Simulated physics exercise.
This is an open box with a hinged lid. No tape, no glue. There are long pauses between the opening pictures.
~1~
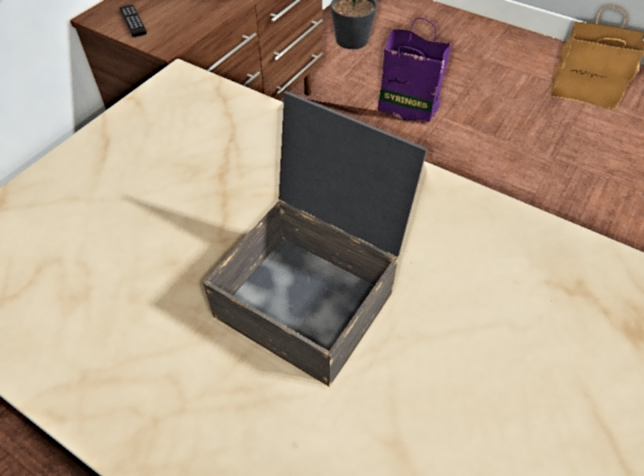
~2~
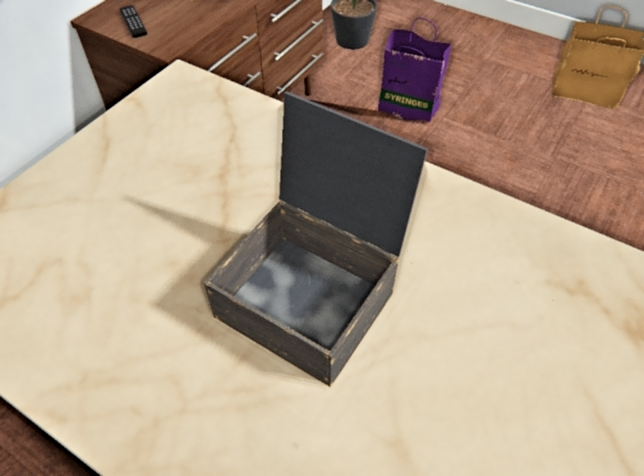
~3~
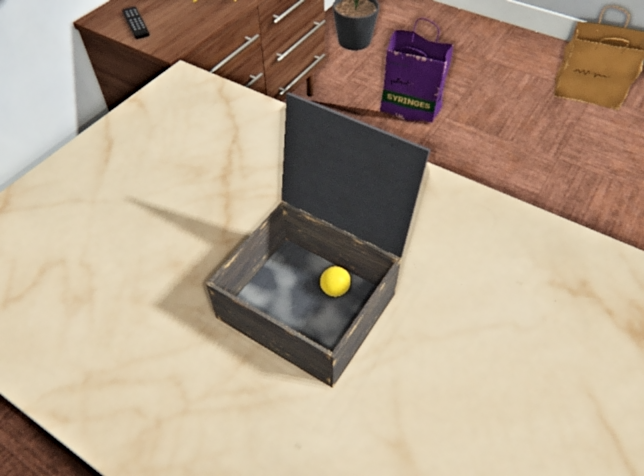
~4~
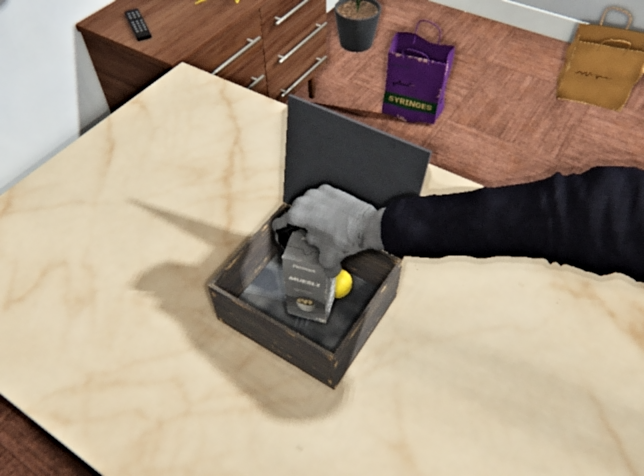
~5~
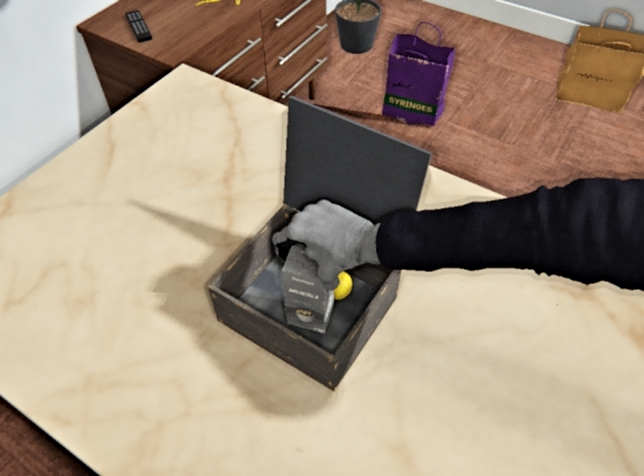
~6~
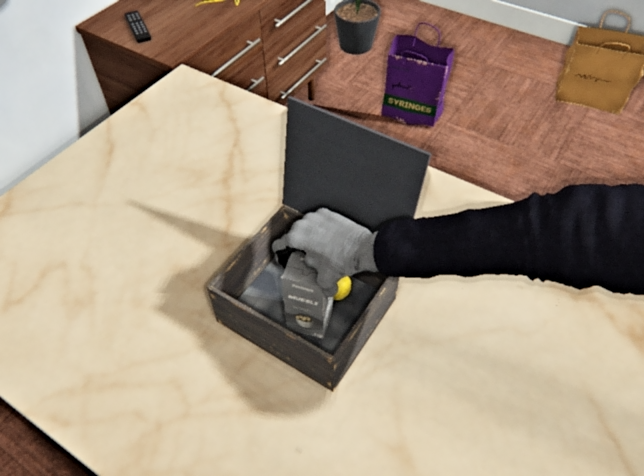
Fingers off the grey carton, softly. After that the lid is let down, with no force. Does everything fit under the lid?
In the end the lid will not close.
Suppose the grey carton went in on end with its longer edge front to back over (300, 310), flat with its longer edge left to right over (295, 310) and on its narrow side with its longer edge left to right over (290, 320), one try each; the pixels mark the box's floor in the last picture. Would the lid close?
First, it will not close; second, it sits on the rim; third, it closes.
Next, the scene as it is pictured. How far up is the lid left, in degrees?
About 35°.
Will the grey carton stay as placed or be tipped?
It keeps its pose.
Then, 1.00 s on from there, lid starting down.
Then, 1.40 s on from there, lid 72° above the rim.
Then, 1.60 s on from there, lid 59° above the rim.
Then, 1.90 s on from there, lid 35° above the rim.
In the end, lid 34° above the rim; both unmoved. At the end, from the last picture's camera, grey carton near (309, 295).
